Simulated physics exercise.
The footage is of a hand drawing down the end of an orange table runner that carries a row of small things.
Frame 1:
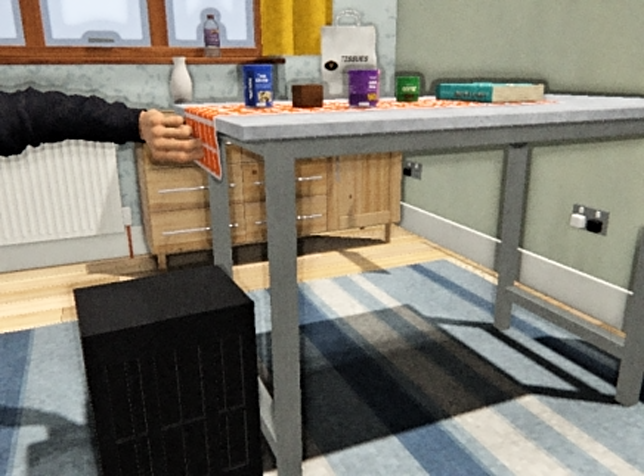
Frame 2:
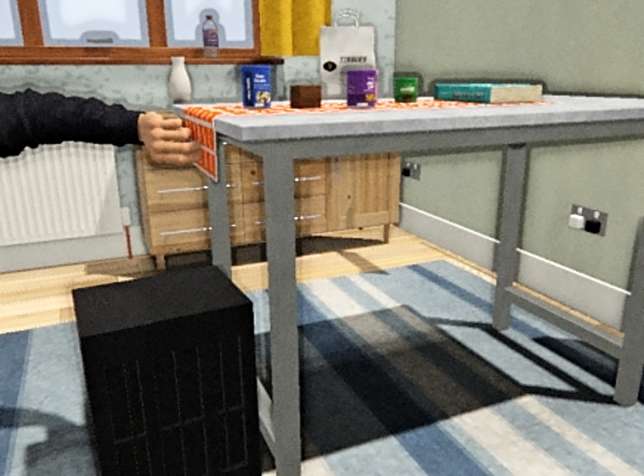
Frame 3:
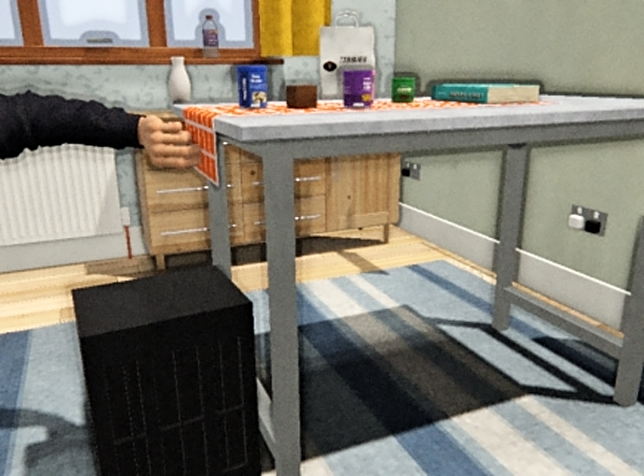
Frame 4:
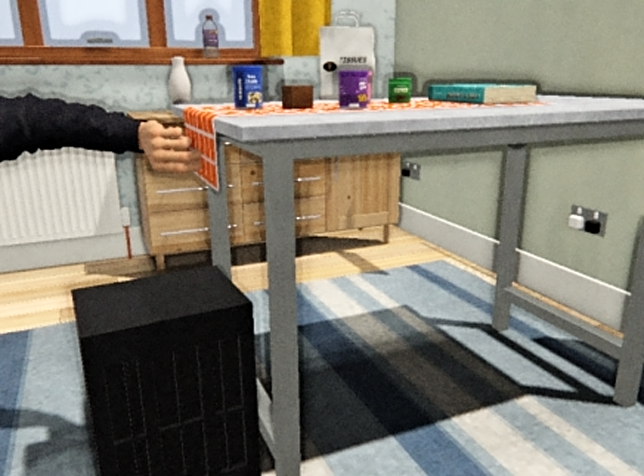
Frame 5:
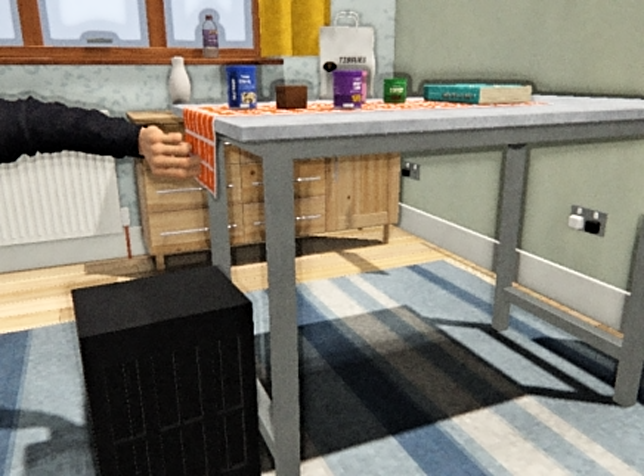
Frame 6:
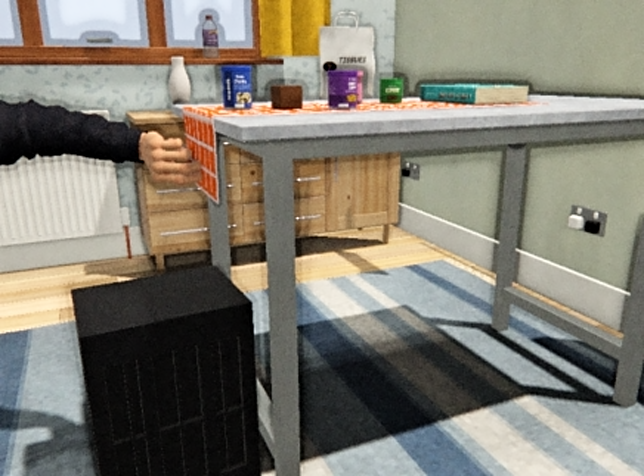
A dark-sleeved arm reaches in from the left to a grey table with an orange patterned runner, seen from just below tabletop height in a room with a blue striped rug. Along the runner sit a blue can, brown cube, purple can, green pot and teal book, with a black box below left. The hand draws the hanging end down slightly, and the row creeps left while the camera stays still.
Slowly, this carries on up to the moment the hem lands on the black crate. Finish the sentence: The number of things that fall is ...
The number of things that fall is two.
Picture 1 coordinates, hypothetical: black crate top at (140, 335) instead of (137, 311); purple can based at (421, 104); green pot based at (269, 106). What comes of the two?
The purple can stays put; the green pot is lost.
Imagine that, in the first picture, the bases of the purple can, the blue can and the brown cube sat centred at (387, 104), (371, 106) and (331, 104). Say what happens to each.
You'd see the purple can hang on, the blue can hang on and the brown cube hang on.
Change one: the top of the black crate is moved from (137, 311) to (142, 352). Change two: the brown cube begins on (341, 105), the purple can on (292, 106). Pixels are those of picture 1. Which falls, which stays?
The brown cube is lost; the purple can is lost.
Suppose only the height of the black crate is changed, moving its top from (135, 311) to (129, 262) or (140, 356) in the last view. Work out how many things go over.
First case 1, second 3.
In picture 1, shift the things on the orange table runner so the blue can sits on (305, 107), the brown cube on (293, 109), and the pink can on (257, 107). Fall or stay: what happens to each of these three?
Note - blue can lost, brown cube lost, pink can lost.
Early on, hem near (204, 254); blue can gone.
Midway, hem on the crate; blue can and brown cube gone.
Finally, hem on the crate; blue can and brown cube gone. The table loses two.
